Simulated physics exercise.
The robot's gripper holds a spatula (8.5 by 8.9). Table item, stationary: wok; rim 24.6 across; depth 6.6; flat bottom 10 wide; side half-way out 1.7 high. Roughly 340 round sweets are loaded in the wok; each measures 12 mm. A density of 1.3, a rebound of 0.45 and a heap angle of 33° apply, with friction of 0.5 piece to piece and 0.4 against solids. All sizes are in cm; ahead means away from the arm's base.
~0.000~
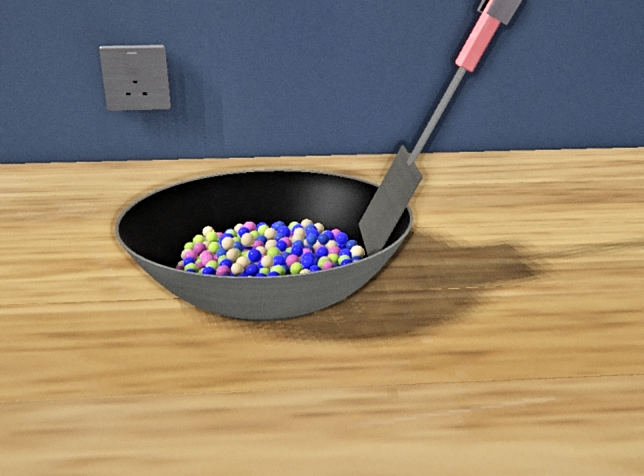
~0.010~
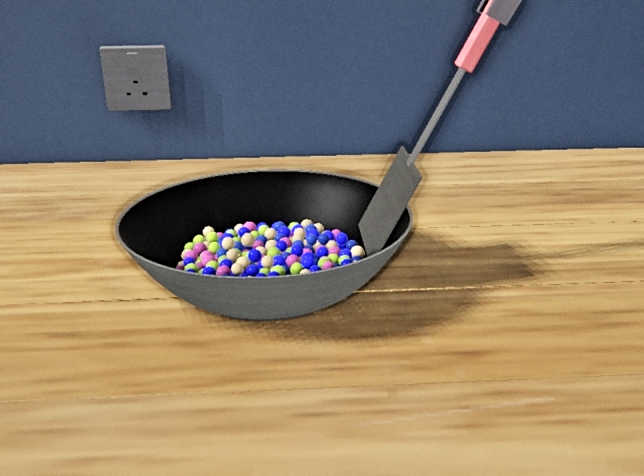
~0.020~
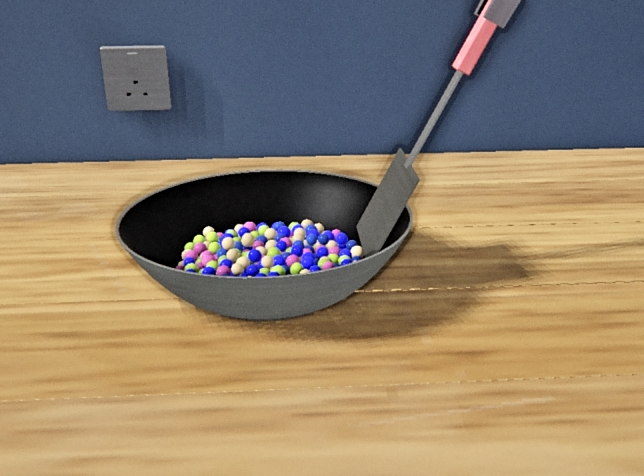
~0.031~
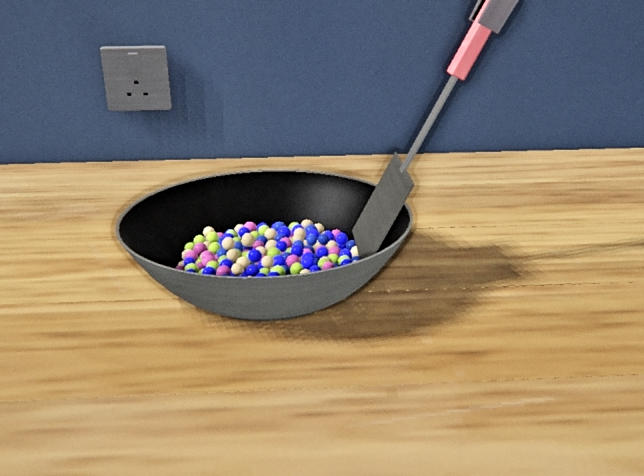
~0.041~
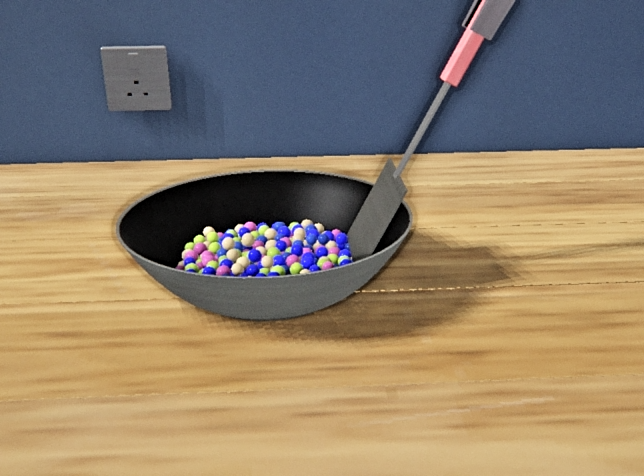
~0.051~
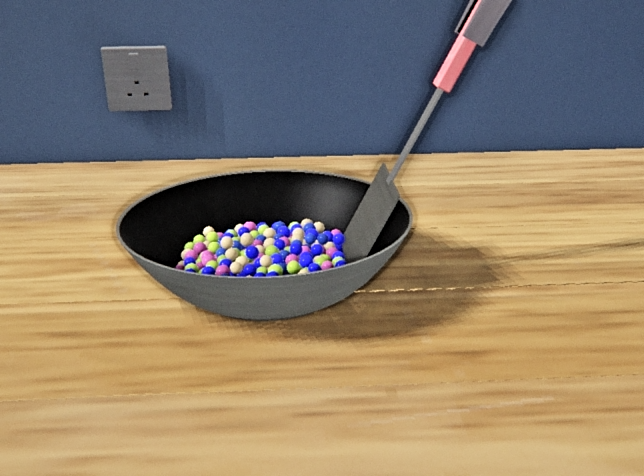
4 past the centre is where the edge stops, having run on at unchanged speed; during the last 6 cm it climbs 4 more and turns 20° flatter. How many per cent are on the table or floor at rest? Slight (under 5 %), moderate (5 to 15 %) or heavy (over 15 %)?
Slight.
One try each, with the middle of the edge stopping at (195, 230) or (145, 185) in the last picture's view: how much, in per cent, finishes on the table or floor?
About 5 and 45 per cent.
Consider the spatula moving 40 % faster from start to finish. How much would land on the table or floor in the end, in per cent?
About 0 per cent.
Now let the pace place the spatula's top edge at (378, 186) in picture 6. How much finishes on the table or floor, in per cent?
That share would be about 5 percent.
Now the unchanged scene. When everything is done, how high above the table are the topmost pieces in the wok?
Roughly 6.5 centimetres.
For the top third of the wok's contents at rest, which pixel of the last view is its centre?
(185, 242).
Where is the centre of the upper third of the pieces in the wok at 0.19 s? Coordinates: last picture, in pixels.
At about (191, 242).
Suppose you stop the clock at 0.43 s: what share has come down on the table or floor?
Fraction noted: Close to 0 per cent.
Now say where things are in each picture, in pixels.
The first picture shows spatula top edge at (412, 160), sloping 63°; upper third of the load around (269, 255), from x 180 to 355, top at y 225; 345 in the wok.
The second picture shows spatula top edge at (412, 160), sloping 63°; upper third of the load around (269, 255), from x 180 to 355, top at y 225.
The third picture shows spatula top edge at (409, 163), sloping 63°; upper third of the load around (269, 255), from x 180 to 355, top at y 225.
The fourth picture shows spatula top edge at (404, 167), sloping 63°; upper third of the load around (269, 255), from x 180 to 355, top at y 225.
The fifth picture shows spatula top edge at (398, 173), sloping 63°; upper third of the load around (269, 255), from x 180 to 355, top at y 225.
The sixth picture shows spatula top edge at (391, 178), sloping 63°; upper third of the load around (266, 256), from x 180 to 355, top at y 225; 345 in the wok.
After 0.12 s, sloping 63°, highest piece 5 above the table; 345 in the wok.
After 0.19 s, sloping 53°, highest piece 13 above the table; 344 in the wok, 1 on the blade or in flight.
After 0.43 s, sloping 43°, highest piece 6 above the table; 343 in the wok, 1 on the table or floor, 1 on the blade or in flight.
After 1.48 s, sloping 43°, highest piece 6 above the table; 343 in the wok, 2 on the table or floor.
At rest, 343 in the wok, 2 on the table or floor. That is 1 % on the table or floor.
